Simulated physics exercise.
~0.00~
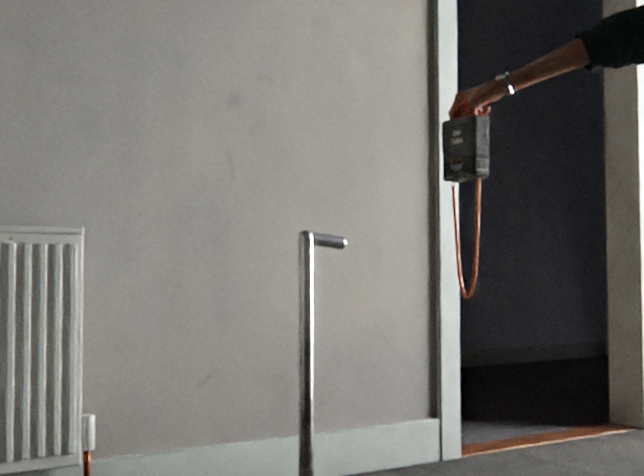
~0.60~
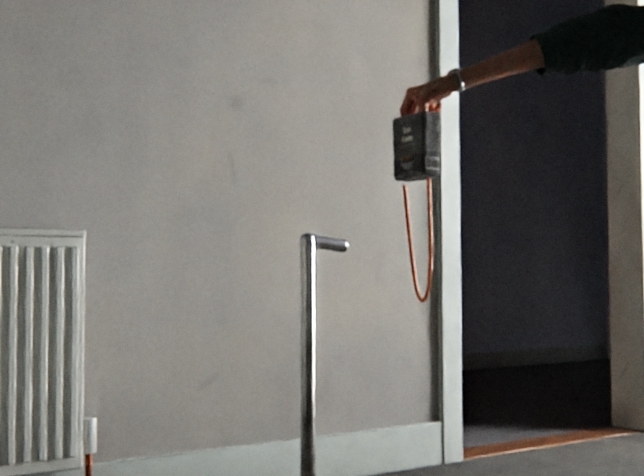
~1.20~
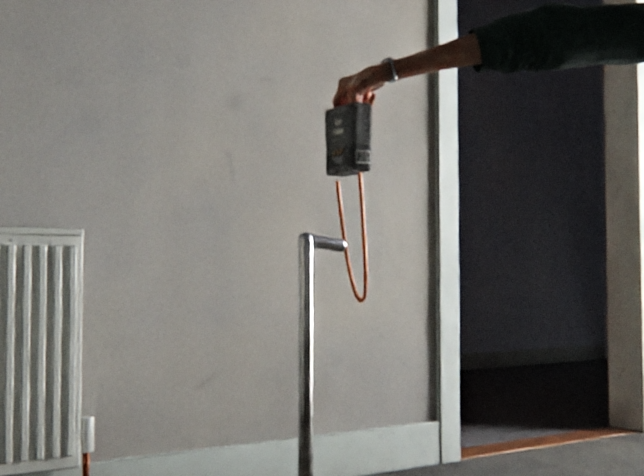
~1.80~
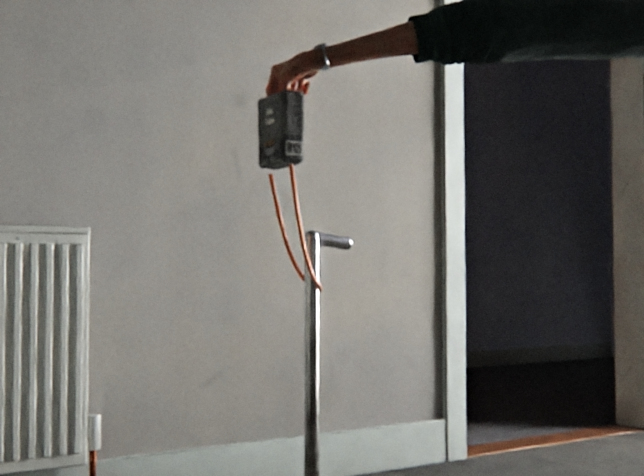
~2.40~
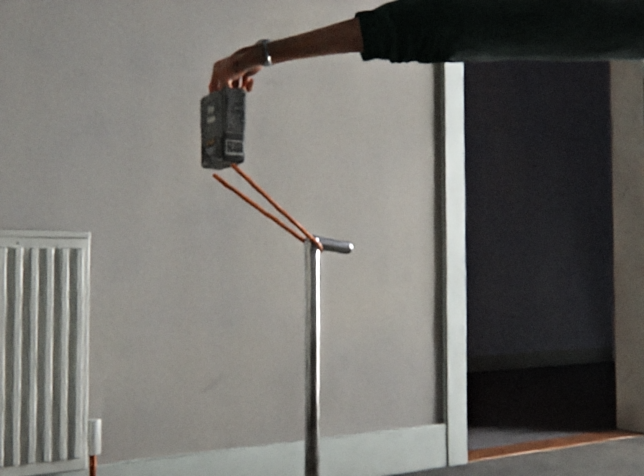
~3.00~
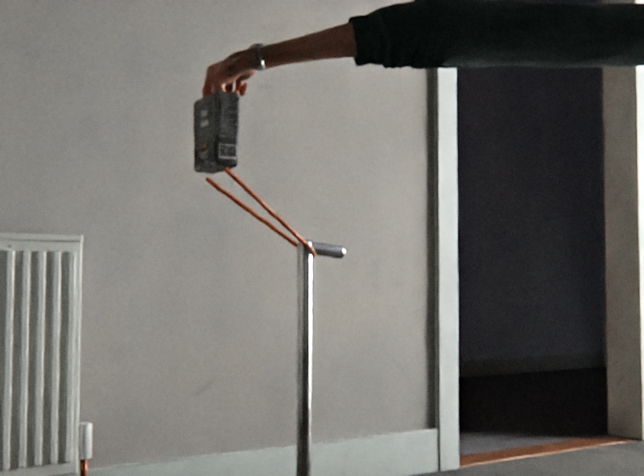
The clip shows a hand carrying a grey pouch leftward from a doorway, its orange loop hanging low, over a short metal post with a bar at its top; the loop catches on the post and pulls tight, and the hand stops with the pouch held beyond it.
